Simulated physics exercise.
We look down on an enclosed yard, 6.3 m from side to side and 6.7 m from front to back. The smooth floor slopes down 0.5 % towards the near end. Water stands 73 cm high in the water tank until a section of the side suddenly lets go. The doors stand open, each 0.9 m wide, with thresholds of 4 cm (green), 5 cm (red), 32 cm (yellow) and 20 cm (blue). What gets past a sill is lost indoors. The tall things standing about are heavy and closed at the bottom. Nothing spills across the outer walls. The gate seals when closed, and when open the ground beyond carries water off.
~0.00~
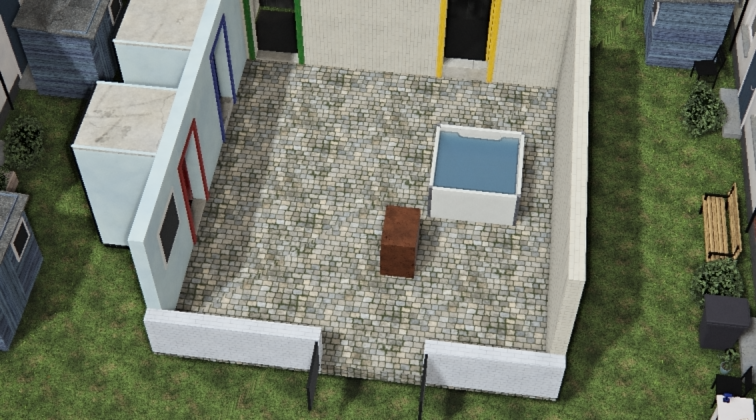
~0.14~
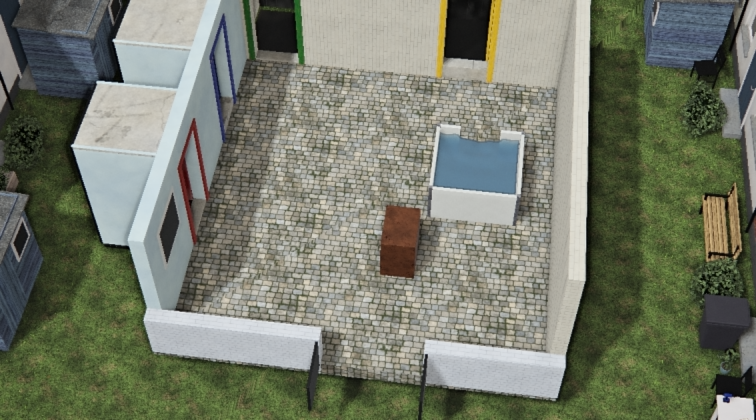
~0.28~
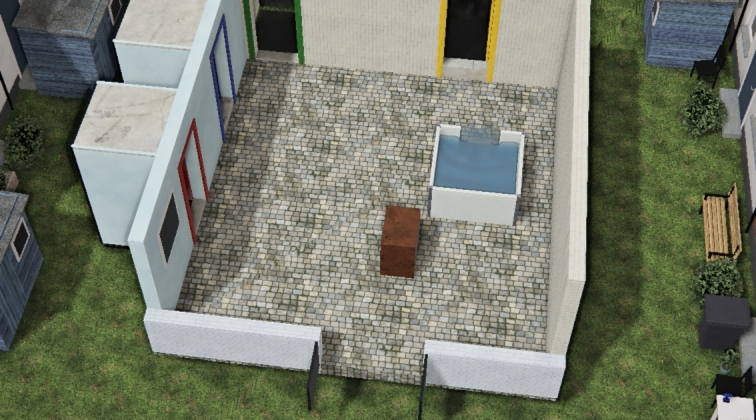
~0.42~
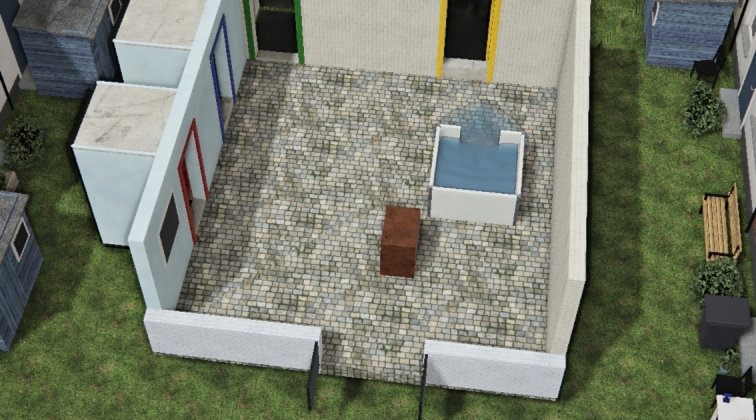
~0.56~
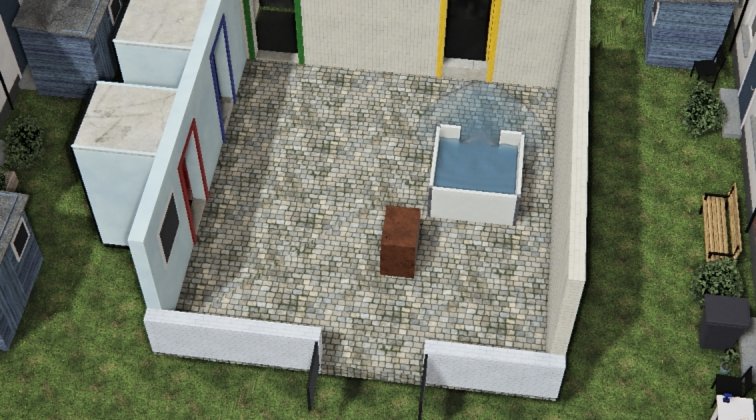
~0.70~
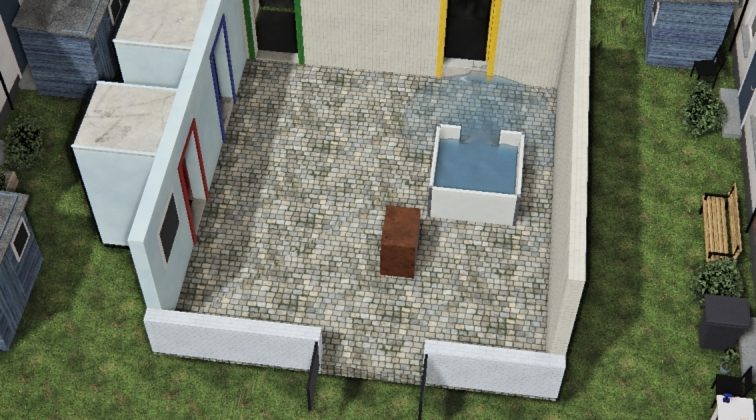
Water poured out through a gap in the far side of the white tank in the paved yard, then fanned out across the stones behind it, spreading toward the wall with the yellow-framed doorway.
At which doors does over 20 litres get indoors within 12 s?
The water let in: At the green door it goes over the limit; at the red door it stays under the limit; at the yellow door it does not reach the limit; at the blue door it keeps below the limit.
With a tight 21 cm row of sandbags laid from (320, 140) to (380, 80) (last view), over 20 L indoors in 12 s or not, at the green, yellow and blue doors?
Against that limit: Green not over, yellow not over, blue below.
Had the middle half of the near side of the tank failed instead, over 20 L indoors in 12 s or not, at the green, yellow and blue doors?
Against that limit: Green not over, yellow not over, blue below.
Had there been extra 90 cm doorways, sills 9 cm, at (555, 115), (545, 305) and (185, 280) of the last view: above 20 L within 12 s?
In that order: Past it, under, below.
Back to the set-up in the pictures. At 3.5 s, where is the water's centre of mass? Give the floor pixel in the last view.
Near (448, 140).
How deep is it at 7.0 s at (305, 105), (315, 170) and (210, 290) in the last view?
Roughly 3, 1 and 3 cm, in turn.
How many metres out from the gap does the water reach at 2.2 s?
Roughly 5.0 m.
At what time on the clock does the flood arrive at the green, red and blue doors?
Arrival: Green 2.0 s, red 4.5 s, blue 3.0 s.
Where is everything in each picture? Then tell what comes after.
In the first frame, still water, 73 cm deep, in the water tank at (477, 163).
In the second frame, water pours out on the water tank's far side and has run 0.4 m, to a hidden place; typically 6 cm deep outside, 73 cm at the water tank's back.
In the third frame, the front is at a hidden place, 0.8 m from the gap on the water tank's far side; 0.7 m2 of floor is under water; 72 cm left at the back of the water tank.
In the fourth frame, the front is at (491, 107), 1.4 m from the gap on the water tank's far side; 1.7 m2 of floor is under water; 65 cm left at the back of the water tank.
In the fifth frame, water pours out on the water tank's far side and has run 2.0 m, to (478, 84); typically 5 cm deep outside, 61 cm at the water tank's back.
In the sixth frame, the front is at (526, 86), 2.2 m from the gap on the water tank's far side; 4.7 m2 of floor is under water; 60 cm left at the back of the water tank.
After 1.4 s water covers 15 % of the floor and is deepest (41 cm) near (555, 93); green door not reached, red door not reached, yellow door 31 cm at the sill, 0 L in, blue door not reached.
After 2.2 s water covers 20 % of the floor and is deepest (29 cm) near (483, 86); green door 3 cm at the sill, 0 L in, red door not reached, yellow door 23 cm at the sill, 1 L in, blue door not reached.
After 3.5 s water covers 35 % of the floor and is deepest (22 cm) near (492, 87); green door 5 cm at the sill, 0 L in, red door not reached, yellow door 19 cm at the sill, 1 L in, blue door 11 cm at the sill, 0 L in.
After 7.0 s water covers 70 % of the floor and is deepest (10 cm) near (543, 376); green door 8 cm at the sill, 30 L in, red door 4 cm at the sill, 0 L in, yellow door 9 cm at the sill, 1 L in, blue door 7 cm at the sill, 0 L in.
After 12.0 s water covers 90 % of the floor and is deepest (8 cm) near (169, 334); green door 4 cm at the sill, 50 L in, red door 3 cm at the sill, 0 L in, yellow door 4 cm at the sill, 1 L in, blue door 4 cm at the sill, 0 L in.
